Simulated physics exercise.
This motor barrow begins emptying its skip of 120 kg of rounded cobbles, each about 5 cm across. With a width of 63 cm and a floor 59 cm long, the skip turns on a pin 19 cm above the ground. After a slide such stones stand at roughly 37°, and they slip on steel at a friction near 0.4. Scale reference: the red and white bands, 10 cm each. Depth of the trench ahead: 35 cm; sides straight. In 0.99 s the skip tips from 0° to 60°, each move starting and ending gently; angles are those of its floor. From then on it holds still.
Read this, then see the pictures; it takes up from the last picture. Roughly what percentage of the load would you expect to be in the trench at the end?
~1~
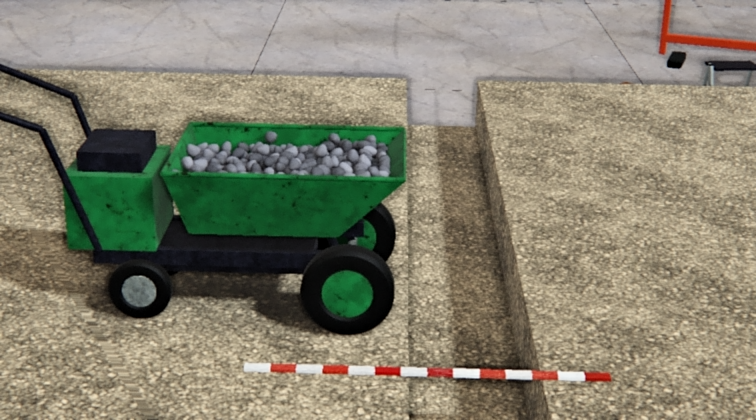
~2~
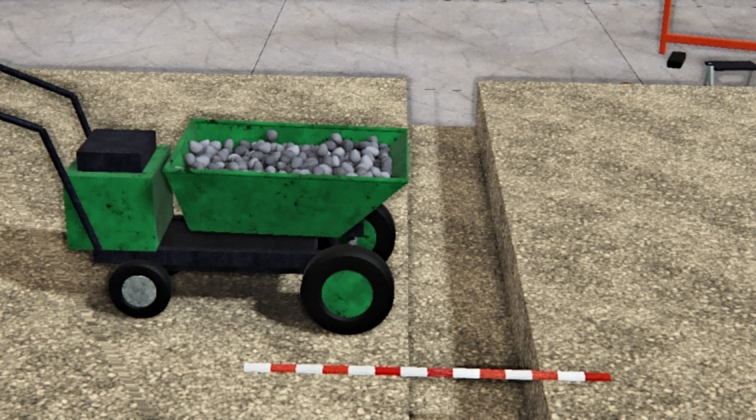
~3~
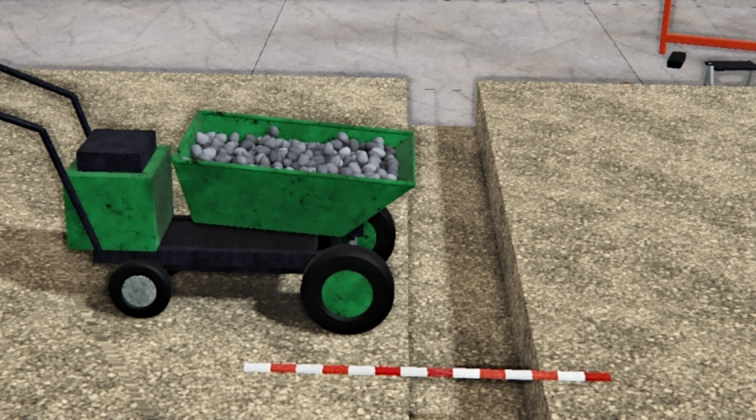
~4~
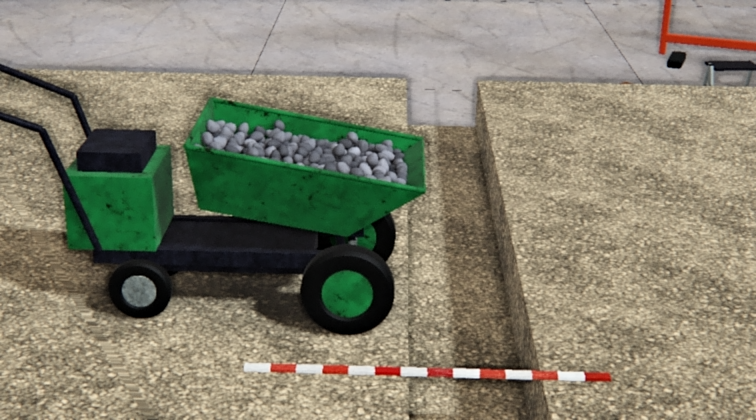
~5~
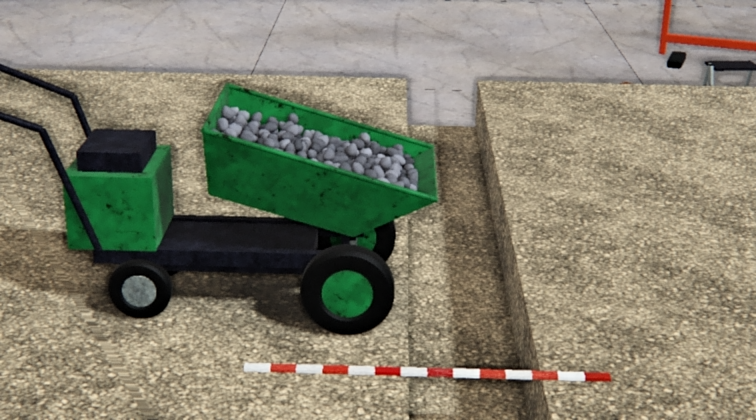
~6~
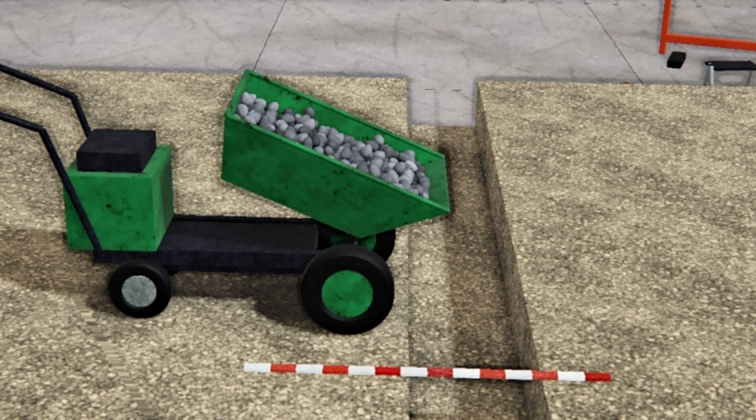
I'd expect around 67 per cent.
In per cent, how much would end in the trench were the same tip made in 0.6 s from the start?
55 per cent.
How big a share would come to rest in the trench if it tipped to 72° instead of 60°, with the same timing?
Roughly 65 per cent would end in the trench.
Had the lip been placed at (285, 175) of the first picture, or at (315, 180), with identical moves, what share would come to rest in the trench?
Around 85% for the first place and 100% for the second.
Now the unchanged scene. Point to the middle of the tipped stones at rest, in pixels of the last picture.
Roughly at pixel (507, 356).
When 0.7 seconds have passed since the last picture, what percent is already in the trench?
Around 20 per cent of it.
Then, 0.3 s after the last picture the floor is at 50°, 100 % in the skip; the foremost stones are at (464, 233).
Then, 0.7 s after the last picture the floor is at 60°, 79 % in the skip, 18 % in the trench, 3 % past the trench; the foremost stones are at (552, 311).
Then, 1.0 s after the last picture the floor is at 60°, 40 % in the skip, 29 % in the trench, 30 % past the trench; the foremost stones are at (653, 308).
Then, 3.0 s after the last picture the floor is at 60°, 0 % in the skip, 67 % in the trench, 33 % past the trench; the foremost stones are at (739, 284).
